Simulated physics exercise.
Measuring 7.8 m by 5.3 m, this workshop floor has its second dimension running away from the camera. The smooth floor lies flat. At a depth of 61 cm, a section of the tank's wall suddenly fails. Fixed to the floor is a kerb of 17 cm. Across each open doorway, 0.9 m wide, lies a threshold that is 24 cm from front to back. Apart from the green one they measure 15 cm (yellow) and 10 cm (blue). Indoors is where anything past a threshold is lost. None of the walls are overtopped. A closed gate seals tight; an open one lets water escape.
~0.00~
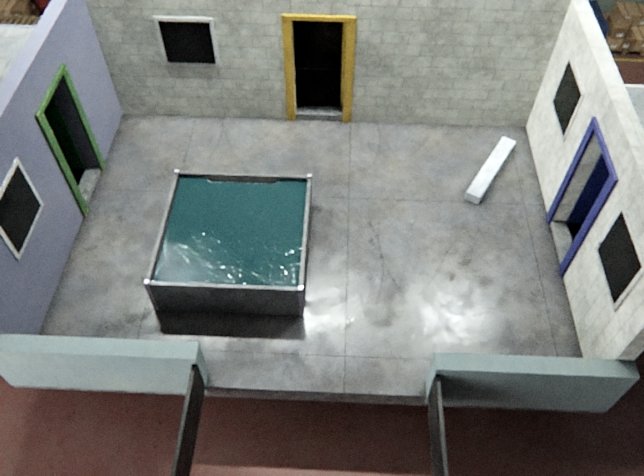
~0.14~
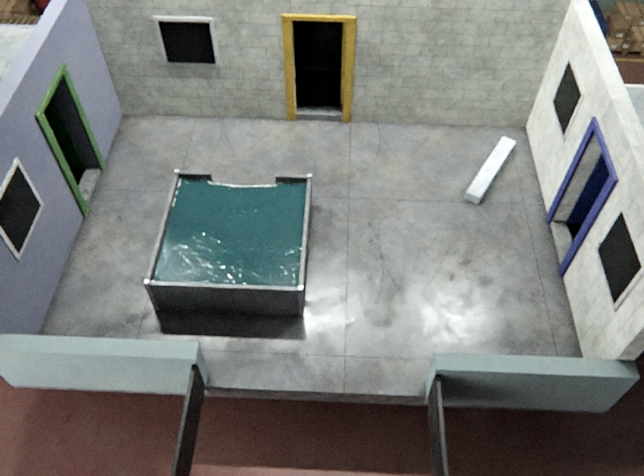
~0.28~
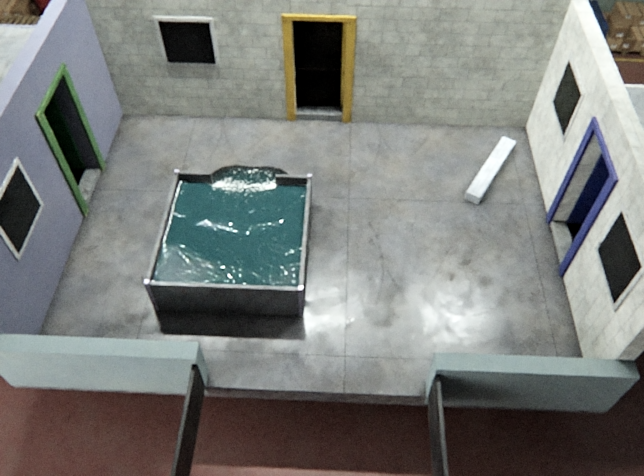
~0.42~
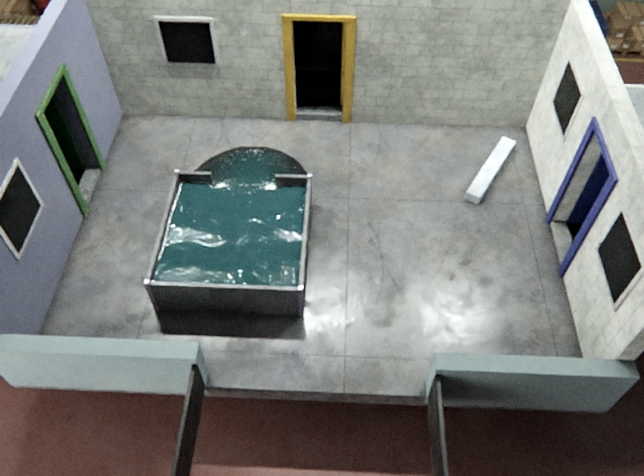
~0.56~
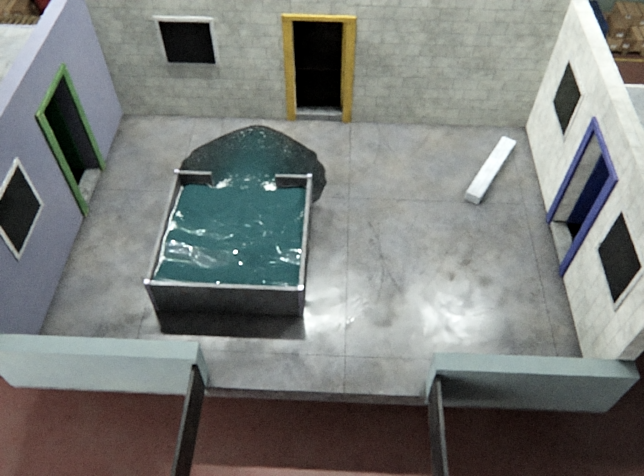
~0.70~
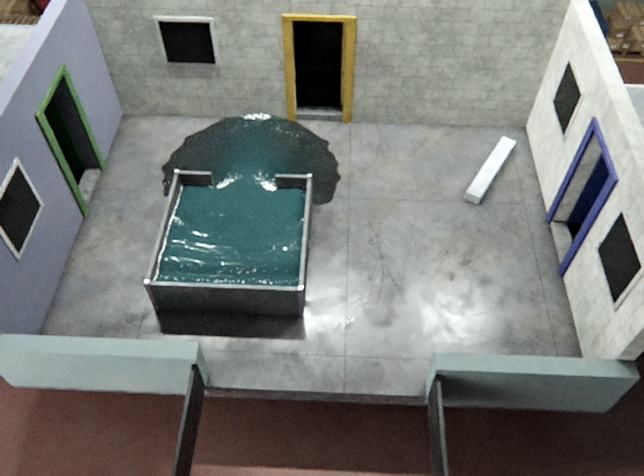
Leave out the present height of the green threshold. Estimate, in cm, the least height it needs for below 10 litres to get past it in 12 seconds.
Roughly 6.5 centimetres.
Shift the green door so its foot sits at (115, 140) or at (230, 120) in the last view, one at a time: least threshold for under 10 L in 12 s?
You'd want roughly 24 cm there first, then roughly 28 cm.
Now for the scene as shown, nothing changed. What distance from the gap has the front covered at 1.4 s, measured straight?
I make it some 3.0 m.
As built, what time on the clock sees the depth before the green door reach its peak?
I'd guess close to 4.0 seconds.
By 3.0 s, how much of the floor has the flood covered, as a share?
Wet: Close to 35 %.
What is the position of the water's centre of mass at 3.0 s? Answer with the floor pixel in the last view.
(251, 194) or so.
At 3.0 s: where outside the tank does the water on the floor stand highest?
About (132, 117).
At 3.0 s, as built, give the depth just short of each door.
Before yellow it's 19 cm, before blue 0 cm, before green 7 cm.
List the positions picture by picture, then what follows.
In the first picture, still water, 61 cm deep, in the tank at (235, 229); the green door at (75, 148) is dry.
In the second picture, the front is at a hidden place, 0.3 m from the gap on the far side; 0.3 m2 of floor is wet, 61 cm left at the back.
In the third picture, water pours out on the far side and has run 0.8 m, to (234, 169); about 10 cm deep outside, 61 cm at the back.
In the fourth picture, the gap is on the far side, the front 1.3 m out at (240, 150); the back of the tank holds 61 cm.
In the fifth picture, the front is at (254, 129), 1.9 m from the gap on the far side; 3.3 m2 of floor is wet, 60 cm left at the back.
In the sixth picture, water pours out on the far side and has run 2.2 m, to (234, 118); about 5 cm deep outside, 55 cm at the back; the green door at (75, 148), 2.7 m from the gap, is still 1.4 m from the nearest water.
After 1.4 s water covers 20 % of the floor, deepest (35 cm) near (249, 197); it has not reached the green door.
After 3.0 s water covers 35 % of the floor, deepest (31 cm) near (132, 117); 7 cm at the green door, 0 litres in over its 10 cm threshold.
After 12.0 s water covers 95 % of the floor, deepest (10 cm) near (88, 207); 6 cm at the green door, 1 litre in over its 10 cm threshold.
At the green door as built, the water arrived by 2.4 s and peaked near 9 cm at 4.2 s.
With a threshold of 5.5 cm, 20 litres would have come in within the 12 s; with 7.5 cm, 5 litres. So under 10 litres takes about 6.5 cm.
